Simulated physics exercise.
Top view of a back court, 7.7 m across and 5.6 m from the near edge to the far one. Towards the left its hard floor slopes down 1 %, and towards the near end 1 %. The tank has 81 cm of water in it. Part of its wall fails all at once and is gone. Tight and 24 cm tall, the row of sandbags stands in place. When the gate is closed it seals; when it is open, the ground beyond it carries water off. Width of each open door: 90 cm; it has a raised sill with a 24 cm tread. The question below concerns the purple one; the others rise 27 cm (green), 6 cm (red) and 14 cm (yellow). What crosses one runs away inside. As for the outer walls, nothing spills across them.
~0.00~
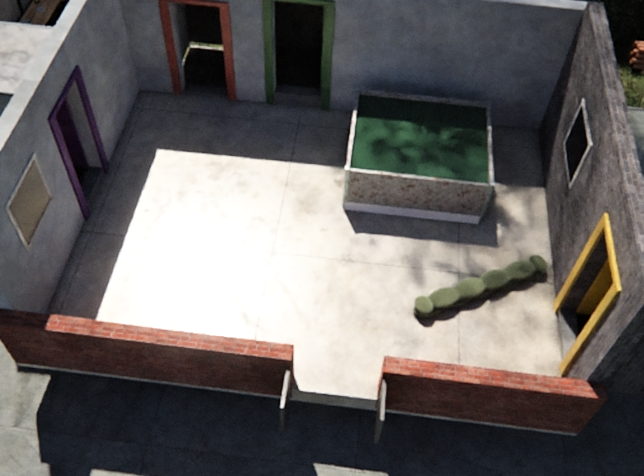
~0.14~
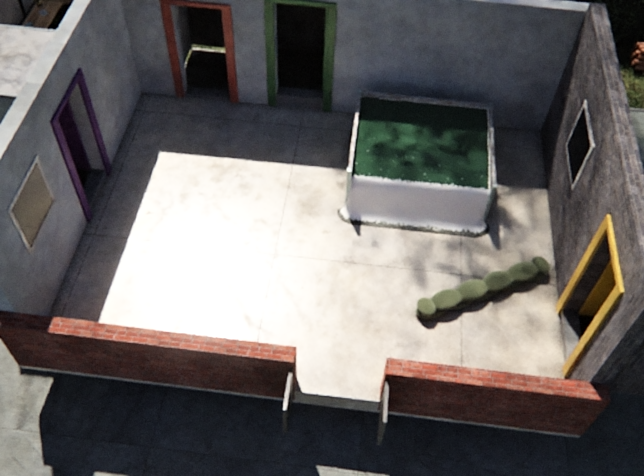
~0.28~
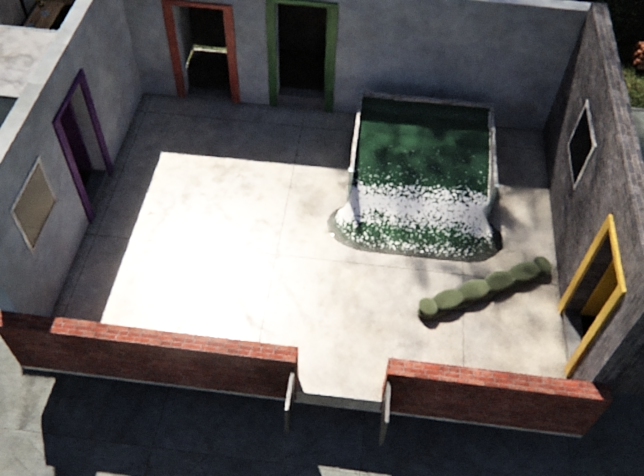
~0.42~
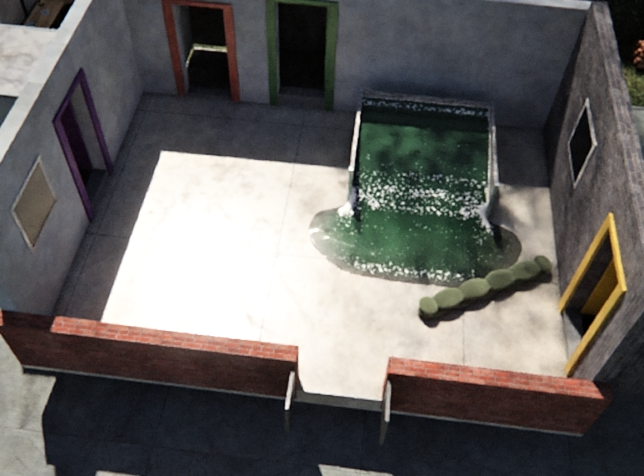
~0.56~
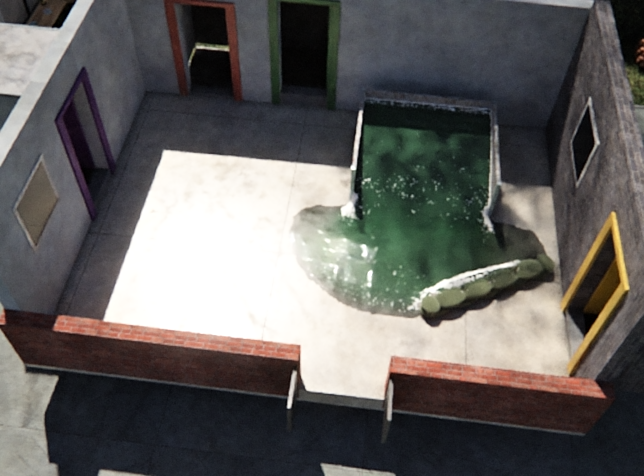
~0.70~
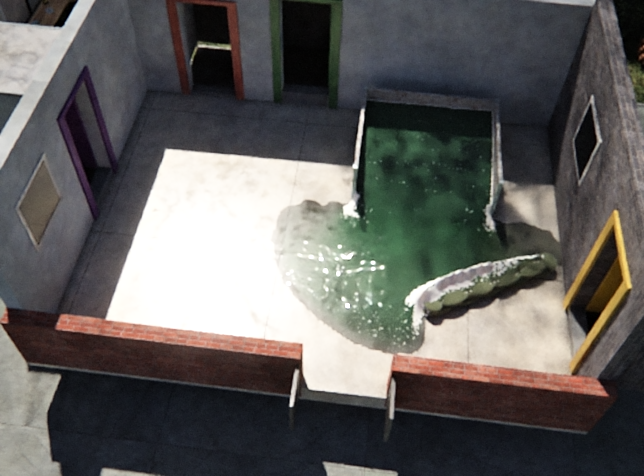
Green water pours from the near side of a walled tank in a sunlit back court, seen from high above by a camera that barely shifts. Purple-edged and yellow-edged doorways stand left and right, red and green ones behind, with low brick walls in front. The tank's near wall vanishes, and foaming water fans across the pale floor, meets the green sandbags and spreads around their left end.
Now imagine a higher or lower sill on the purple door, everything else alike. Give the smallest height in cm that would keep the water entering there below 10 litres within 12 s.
Roughly 6 cm.
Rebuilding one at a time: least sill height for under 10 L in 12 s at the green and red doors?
You'd want some 6.0 cm at green and some 9.0 cm at red.
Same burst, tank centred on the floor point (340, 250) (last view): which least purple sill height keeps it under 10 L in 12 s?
A minimum of about 6.0 cm.
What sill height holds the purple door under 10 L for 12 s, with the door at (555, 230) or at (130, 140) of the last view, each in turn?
Minimums: Roughly 14.0 cm and 8.5 cm.
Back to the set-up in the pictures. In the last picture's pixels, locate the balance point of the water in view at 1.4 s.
The water's centre is at about (414, 225).
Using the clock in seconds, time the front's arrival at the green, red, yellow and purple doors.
Green: 5.5 s; red: 5.5 s; yellow: 1.6 s; purple: 3.6 s.
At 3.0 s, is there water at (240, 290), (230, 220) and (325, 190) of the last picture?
In order: Soaked, untouched, untouched.
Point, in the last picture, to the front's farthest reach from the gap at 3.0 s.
The farthest wet point sits near (45, 342) in the last view.
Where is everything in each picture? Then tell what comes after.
In the first picture, the tank at (421, 138) is whole and still, 81 cm deep; the purple door at (82, 151) is dry.
In the second picture, water pours out at (417, 201) and has run 0.3 m, to (350, 220); about 7 cm deep outside, 81 cm at the back.
In the third picture, the front is at (363, 248), 0.8 m from the gap at (418, 203); 2.0 m2 of floor is wet, 80 cm left at the back.
In the fourth picture, the gap is at (418, 204), the front 1.4 m out at (391, 277); the back of the tank holds 74 cm.
In the fifth picture, the front is at (391, 311), 2.0 m from the gap at (420, 203); 5.7 m2 of floor is wet, 68 cm left at the back.
In the sixth picture, water pours out at (422, 202) and has run 2.6 m, to (370, 342); about 11 cm deep outside, 68 cm at the back; the purple door at (91, 151), 5.4 m from the gap, is still 3.2 m from the nearest water.
After 1.4 s water covers 35 % of the floor, deepest (48 cm) near (429, 301); it has not reached the purple door.
After 3.0 s water covers 50 % of the floor, deepest (38 cm) near (45, 342); it has not reached the purple door.
After 12.0 s water covers 95 % of the floor, deepest (14 cm) near (275, 369); 9 cm at the purple door, 0 litres in over its 15 cm sill.
At the purple door as built, the water arrived by 3.6 s and peaked near 9 cm at 12.0 s.
Run again over the same 12 s with other heights there, 16 litres in over 5.5 cm, 3 litres over 7 cm. The limit of 10 litres is kept from about 6 cm up.
